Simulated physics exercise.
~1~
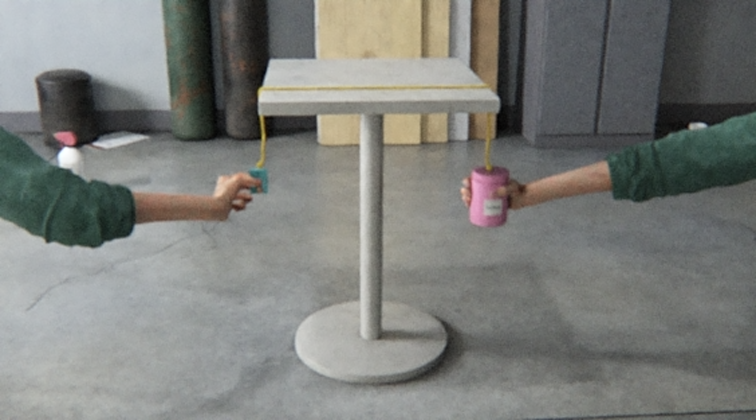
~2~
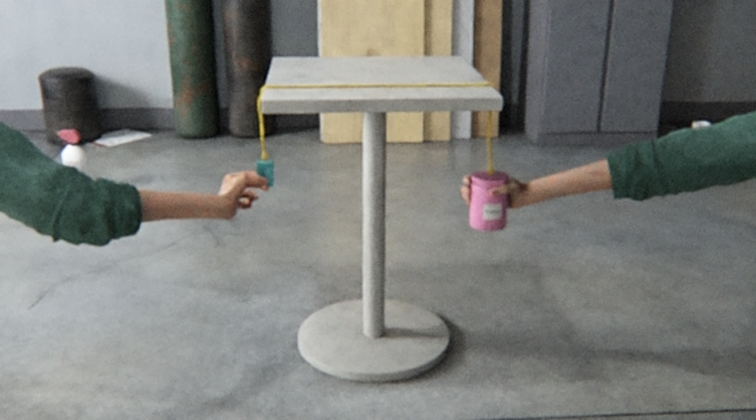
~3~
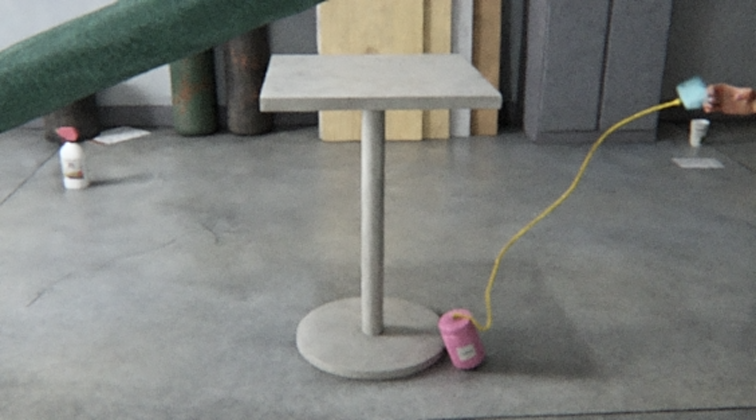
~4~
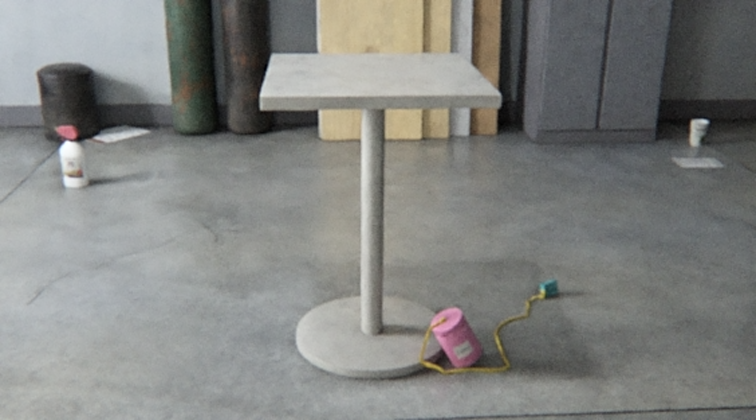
A pink jar dropped off the right side of a small table once the hands let go, dragging the yellow string and a little teal box across after it, and both ended up on the floor to the right, the jar leaning near the base.
